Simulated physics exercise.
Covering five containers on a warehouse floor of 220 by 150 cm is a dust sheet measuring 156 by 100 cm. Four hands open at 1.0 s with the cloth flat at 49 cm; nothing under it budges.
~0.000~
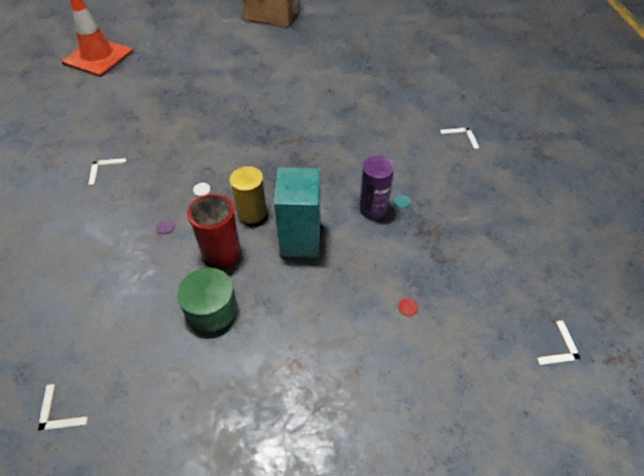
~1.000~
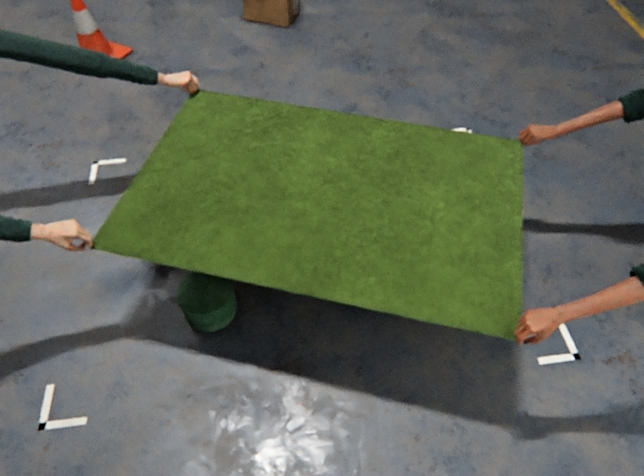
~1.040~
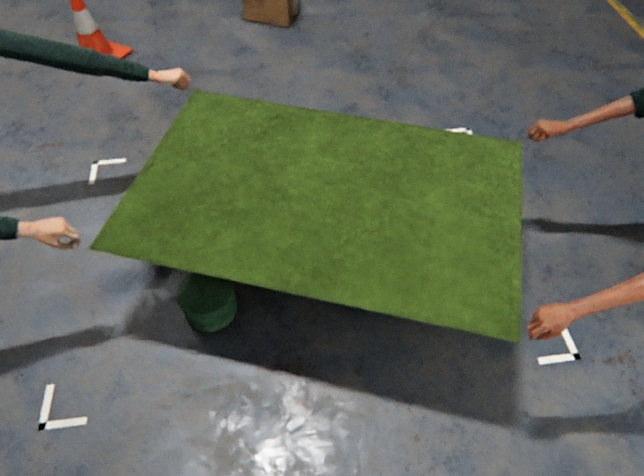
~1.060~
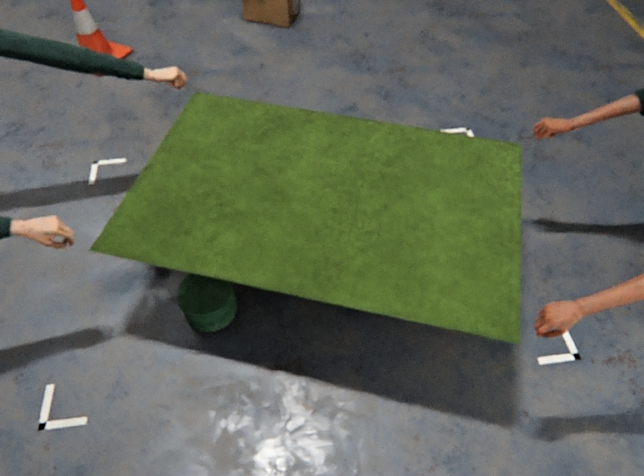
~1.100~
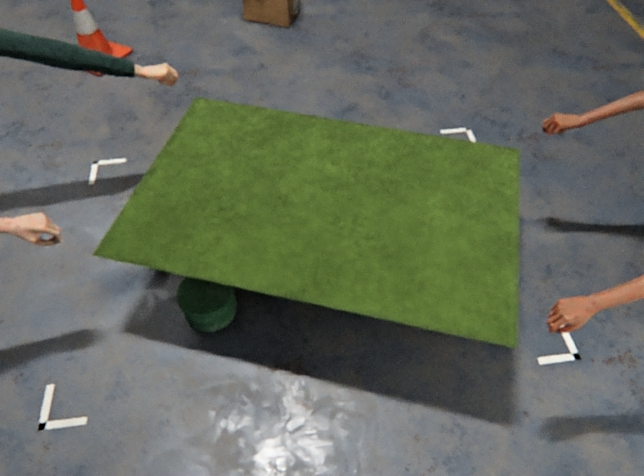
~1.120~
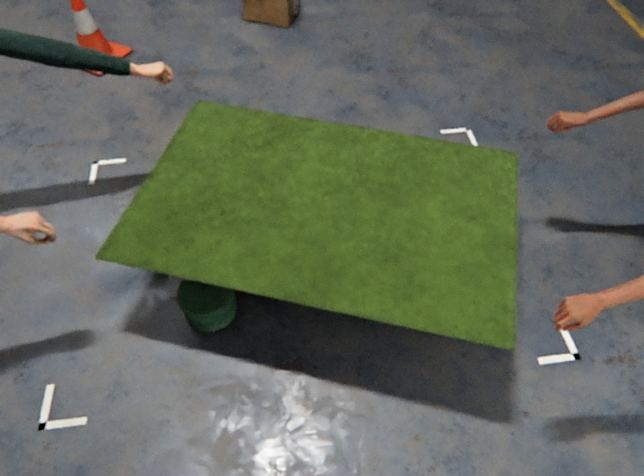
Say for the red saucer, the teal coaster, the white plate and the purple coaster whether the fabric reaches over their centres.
Result: Red saucer ends under the cloth, teal coaster vanishes under it, white plate still shows, purple coaster remains in the open.
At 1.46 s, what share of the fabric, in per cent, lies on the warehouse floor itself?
20 %.
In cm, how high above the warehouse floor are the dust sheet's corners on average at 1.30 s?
I'd guess the corners are around 10 cm high then.
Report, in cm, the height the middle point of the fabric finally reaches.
Roughly 38 cm.
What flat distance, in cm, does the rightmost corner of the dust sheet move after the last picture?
Horizontal travel: Approx. 24 cm.
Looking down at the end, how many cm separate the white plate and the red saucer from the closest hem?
The first sits about 14 cm from the nearest hem, the second about 18 cm.
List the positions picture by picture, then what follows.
The first frame shows red saucer (408, 307); teal coaster (402, 201); white plate (202, 189); purple coaster (165, 227); teal crate (298, 185), 39 cm tall; red pot (210, 210), 31 cm tall; purple bin (379, 166), 31 cm tall; green tub (205, 290), 16 cm tall; yellow tub (246, 178), 25 cm tall.
The second frame shows dust sheet corners (87, 248) (194, 89) (523, 141) (521, 342); highest point 49 cm, lowest 49 cm.
The third frame shows dust sheet corners (88, 249) (195, 90); highest point 48 cm, lowest 48 cm.
The fourth frame shows dust sheet corners (89, 251) (195, 92); highest point 47 cm, lowest 47 cm.
The fifth frame shows dust sheet corners (92, 255) (196, 97); highest point 44 cm, lowest 44 cm.
The sixth frame shows dust sheet corners (94, 259) (197, 101) (518, 153) (515, 351); highest point 43 cm, lowest 42 cm.
At 1.3 s, 0 % of it is down, spanning 170 by 141 cm, above red saucer, teal coaster.
At 1.5 s, 20 % of it is down, spanning 154 by 118 cm, above red saucer, teal coaster.
At 1.6 s, 20 % of it is down, spanning 153 by 118 cm, above red saucer, teal coaster.
At 1.8 s, 20 % of it is down, spanning 153 by 120 cm, above red saucer, teal coaster.
At 3.3 s, 20 % of it is down, spanning 153 by 121 cm, above red saucer, teal coaster.
